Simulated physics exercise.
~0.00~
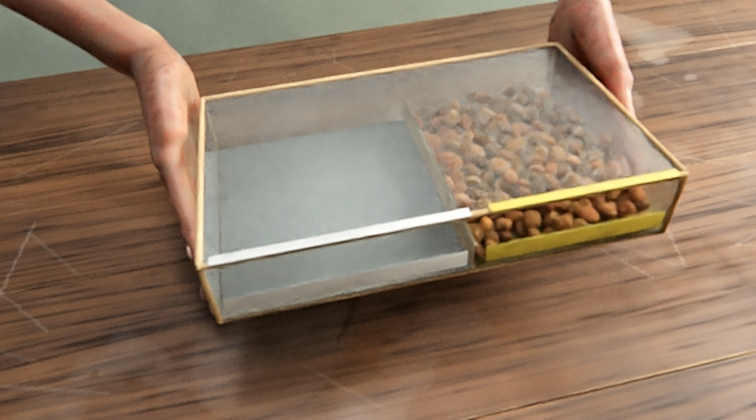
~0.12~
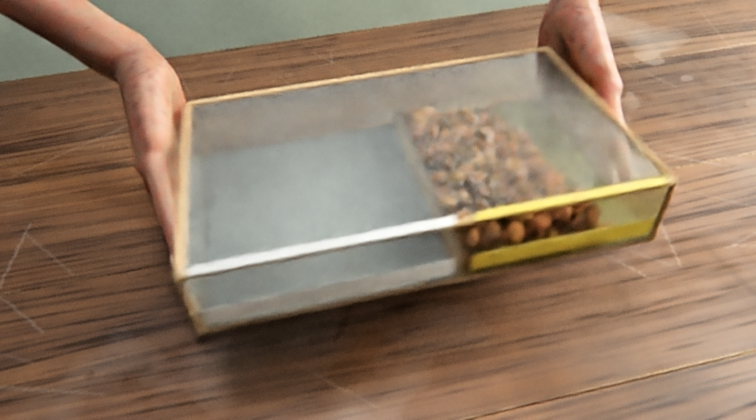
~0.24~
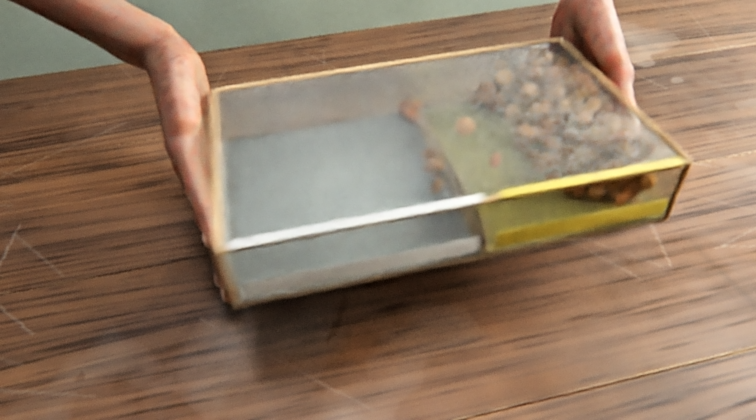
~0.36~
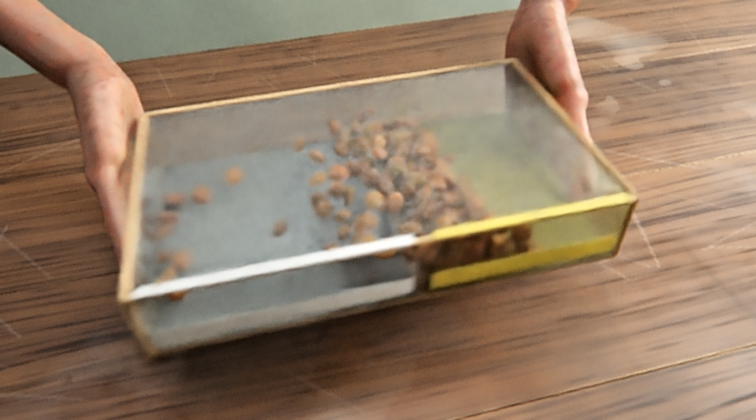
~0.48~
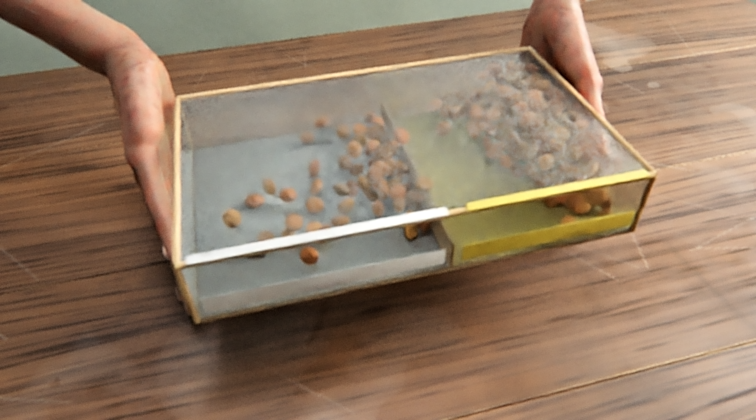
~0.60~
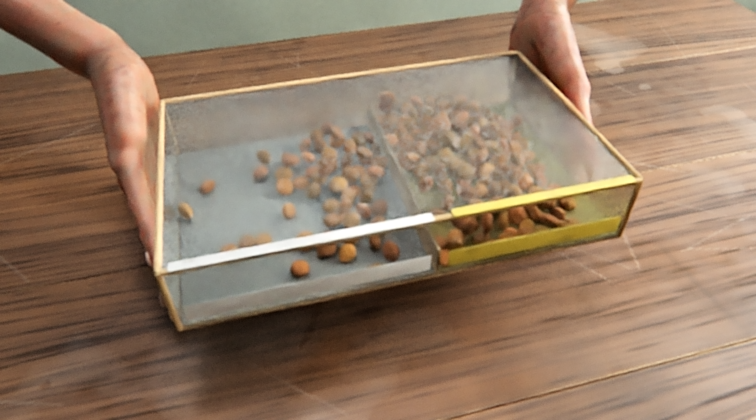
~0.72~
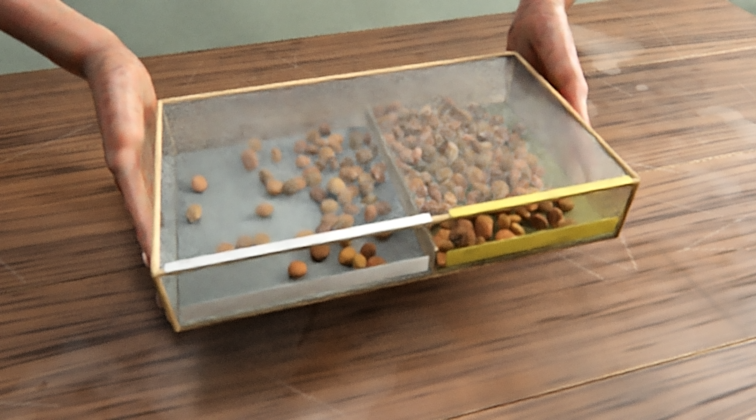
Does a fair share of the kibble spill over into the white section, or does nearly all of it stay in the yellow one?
A fair share spills over into the white section. Most of the kibble is still in the yellow section at the end, so both hold a good amount.
